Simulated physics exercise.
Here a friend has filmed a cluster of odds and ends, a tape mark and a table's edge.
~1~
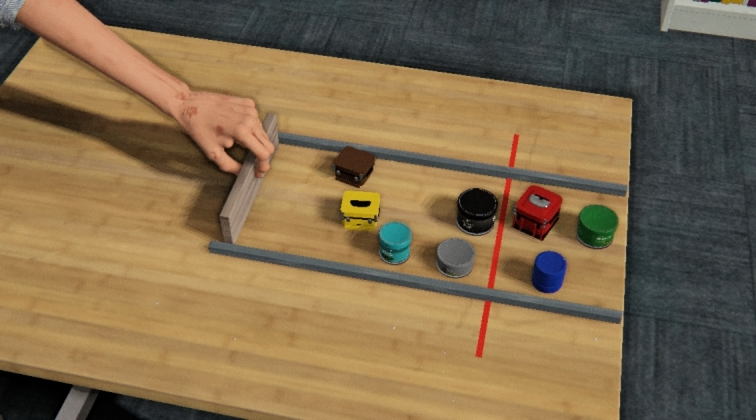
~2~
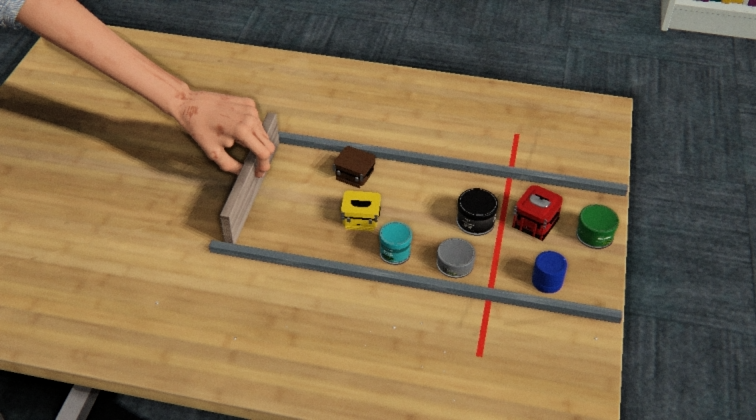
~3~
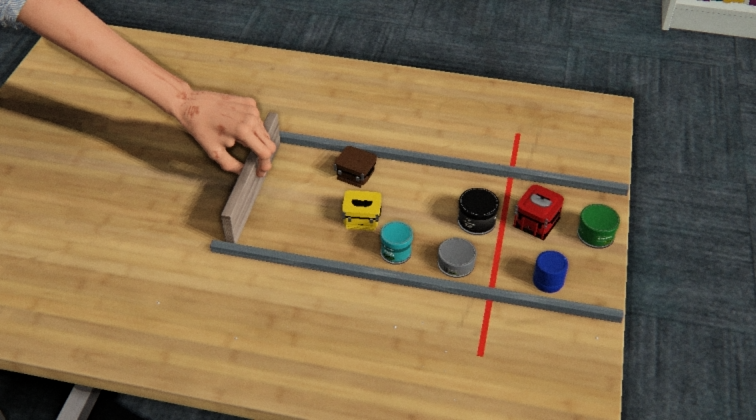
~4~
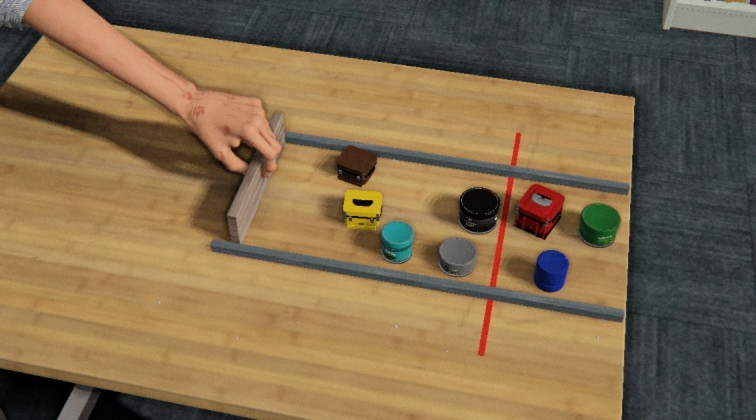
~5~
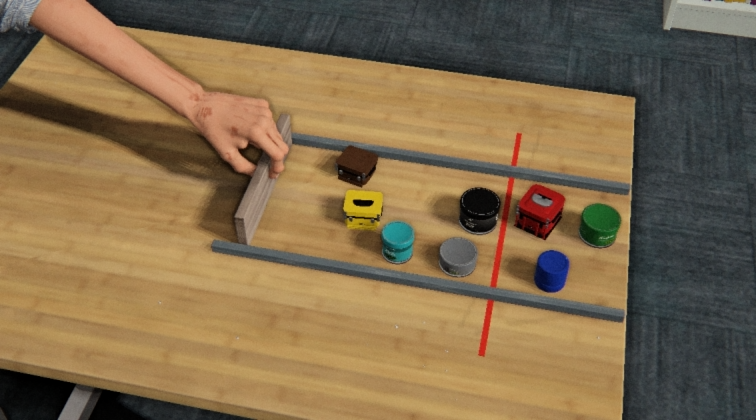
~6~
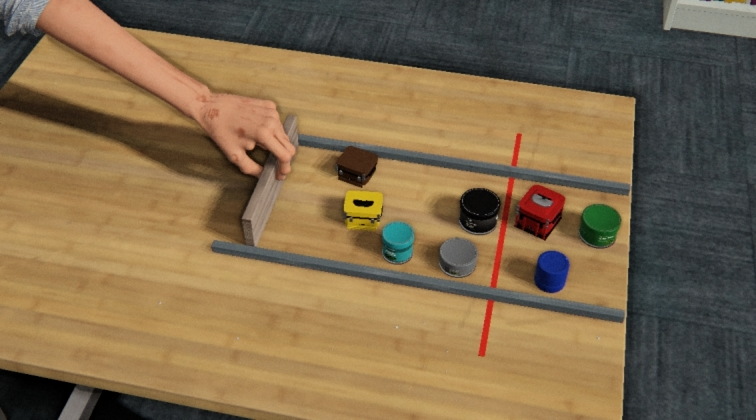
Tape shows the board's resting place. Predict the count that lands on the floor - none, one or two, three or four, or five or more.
The count on the floor is none.
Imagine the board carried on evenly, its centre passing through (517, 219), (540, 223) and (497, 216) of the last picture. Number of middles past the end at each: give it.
The counts are 0, 1 and 0, in that order.
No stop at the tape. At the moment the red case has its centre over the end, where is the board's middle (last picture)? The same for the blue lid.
Roughly (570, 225); for the second one, roughly (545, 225).
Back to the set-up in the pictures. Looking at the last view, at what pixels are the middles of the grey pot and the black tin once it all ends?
You'll see the grey pot at (548, 273), with the black tin at (525, 214).
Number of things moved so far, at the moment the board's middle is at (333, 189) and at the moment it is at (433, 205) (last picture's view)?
The count reaches 1 first and 5 second.
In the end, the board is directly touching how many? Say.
4 in contact.
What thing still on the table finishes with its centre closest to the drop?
It's the green pot that is foremost.
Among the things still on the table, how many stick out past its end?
I count 0 overhanging.
Early on, none off yet; green pot at rest near (600, 226); blue lid at rest near (552, 272); red case at rest near (540, 211).
A while later, none off yet; green pot at rest near (600, 226); blue lid at rest near (552, 272); red case at rest near (544, 212).
Finally, the number that fall off is zero.
